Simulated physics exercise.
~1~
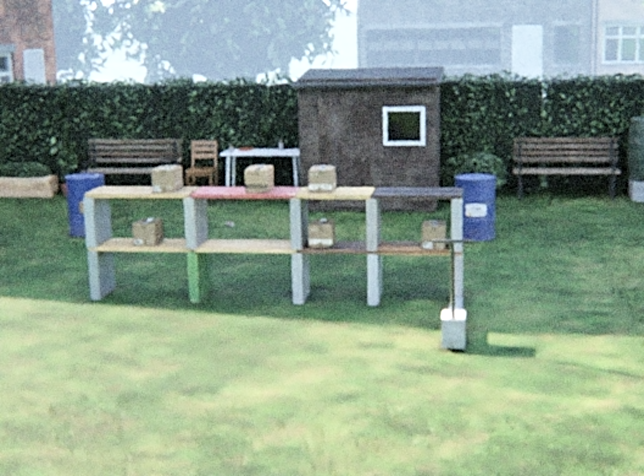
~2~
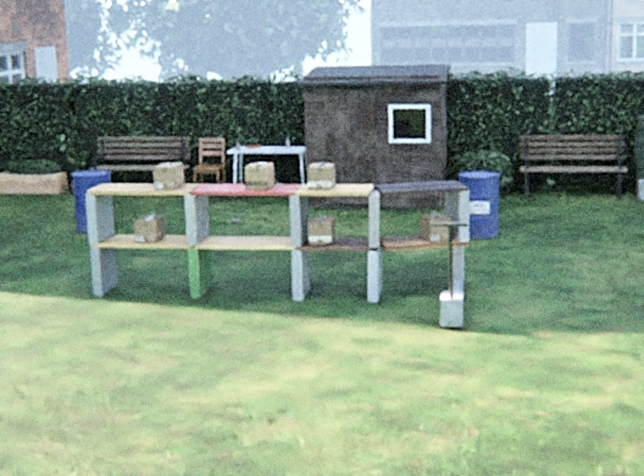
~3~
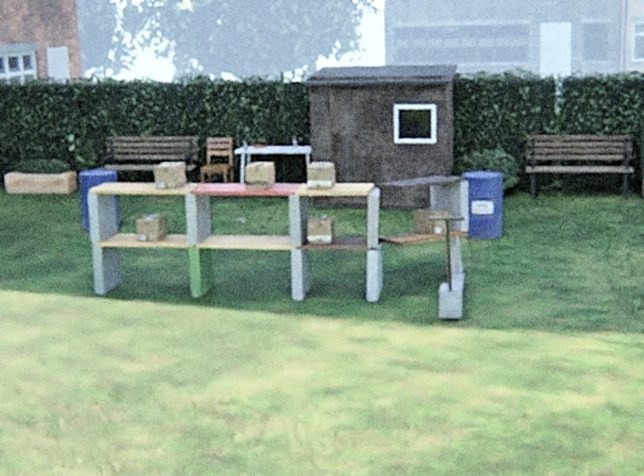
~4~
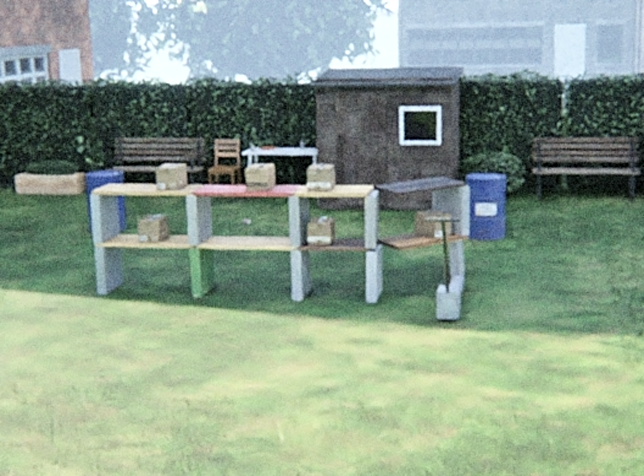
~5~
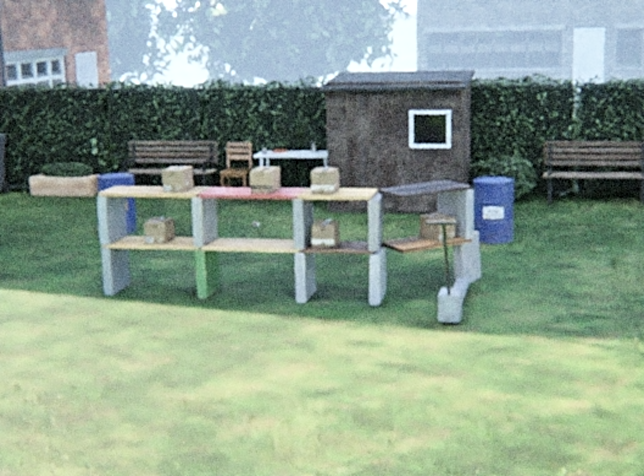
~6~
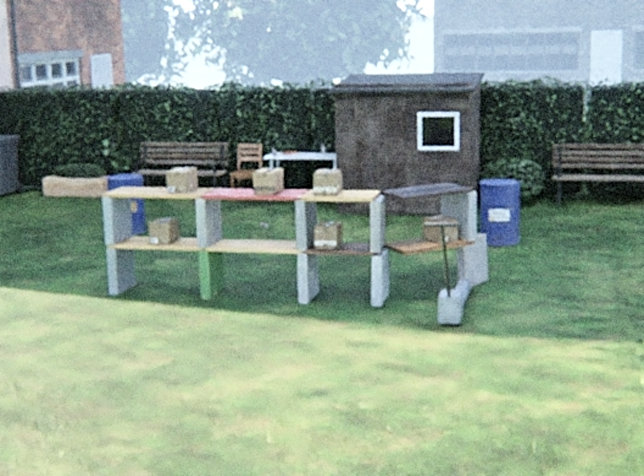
A long two-tier rack of boards and upright blocks, holding small cartons, stood on a lawn near a shed as the view drifted sideways; a jack pushed the right-hand end support back, skewing the end boards, but everything stayed standing.
